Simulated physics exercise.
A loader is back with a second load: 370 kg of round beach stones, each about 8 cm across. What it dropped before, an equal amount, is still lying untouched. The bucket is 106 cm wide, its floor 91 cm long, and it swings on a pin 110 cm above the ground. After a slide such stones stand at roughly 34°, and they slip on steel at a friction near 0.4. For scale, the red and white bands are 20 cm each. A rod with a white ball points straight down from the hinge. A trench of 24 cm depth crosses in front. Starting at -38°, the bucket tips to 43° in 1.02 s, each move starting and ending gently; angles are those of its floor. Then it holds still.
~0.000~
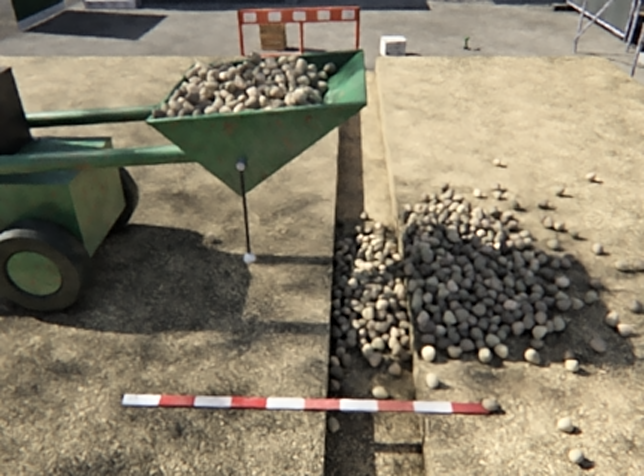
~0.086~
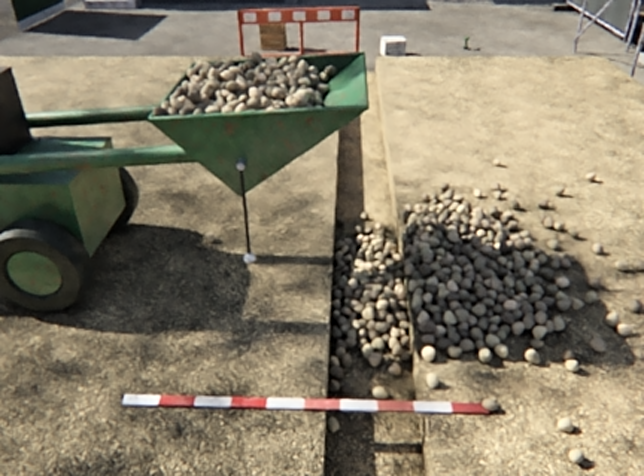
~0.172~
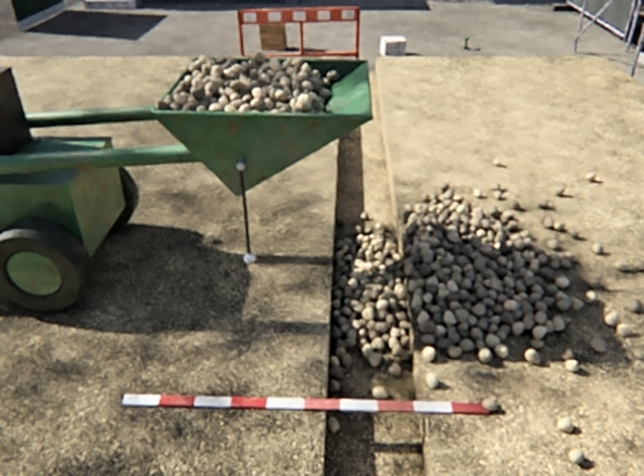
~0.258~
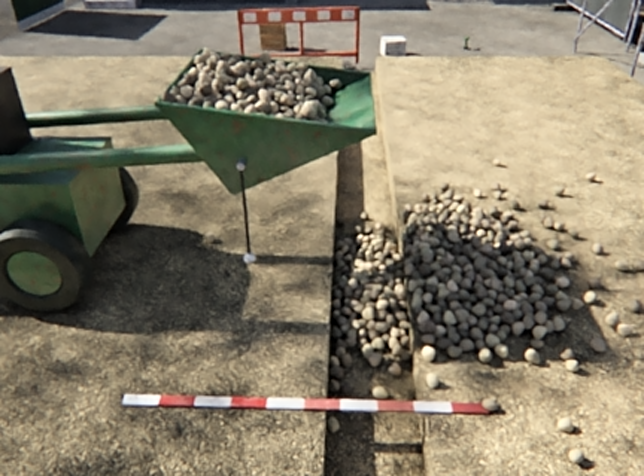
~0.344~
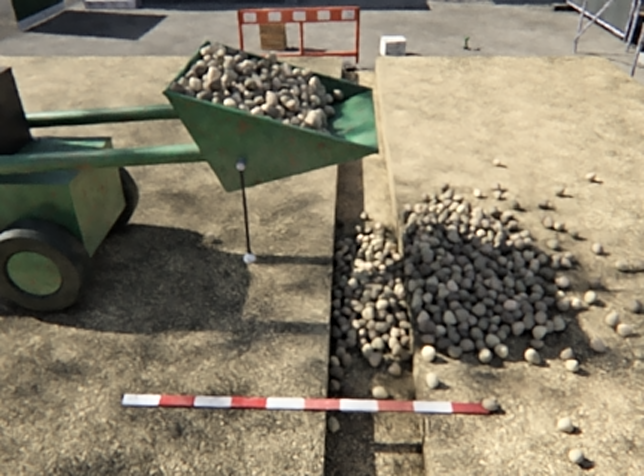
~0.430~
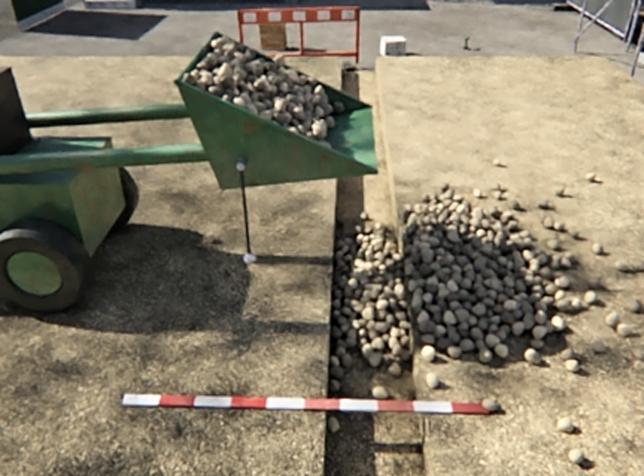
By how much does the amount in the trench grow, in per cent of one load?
Some 88 per cent is added.
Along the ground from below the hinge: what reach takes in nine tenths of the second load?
About 100 cm.
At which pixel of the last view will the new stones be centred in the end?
Near (376, 270).
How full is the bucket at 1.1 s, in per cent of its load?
About 50 per cent.
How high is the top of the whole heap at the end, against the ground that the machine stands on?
Some 26 cm above that level.
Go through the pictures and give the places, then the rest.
The first frame shows lip at (367, 104), floor tilted -38°, highest stones at (263, 66). The earlier load is highest near (441, 247), 16 cm above ground level, 34 % in the trench, 67 % past the trench.
The second frame shows lip at (369, 107), floor tilted -36°, highest stones at (264, 66); the stones move at 0.2 m/s on average.
In the third frame, the bucket is at -32°, its lip at (373, 117); the top of the load is at (230, 69); the stones move at 0.3 m/s on average.
The fourth frame shows lip at (377, 133), floor tilted -25°, highest stones at (210, 62); the stones move at 0.4 m/s on average.
In the fifth frame, the bucket is at -17°, its lip at (379, 152); the top of the load is at (214, 56); the stones move at 0.4 m/s on average.
The sixth frame shows lip at (378, 173), floor tilted -7°, highest stones at (223, 49); the stones move at 0.5 m/s on average.
After 0.8 s the floor is at 30°; in per cent of one load, 100 in the bucket, 34 in the trench, 67 past the trench; the foremost stones are past the picture's edge.
After 1.1 s the floor is at 43°; in per cent of one load, 49 in the bucket, 84 in the trench, 67 past the trench; the foremost stones are past the picture's edge.
After 1.5 s the floor is at 43°; in per cent of one load, 4 in the bucket, 1 short of the trench, 121 in the trench, 75 past the trench; the foremost stones are past the picture's edge.
After 4.1 s the floor is at 43°; in per cent of one load, 0 in the bucket, 2 short of the trench, 121 in the trench, 78 past the trench; the foremost stones are past the picture's edge. Net gain in the trench, 88.
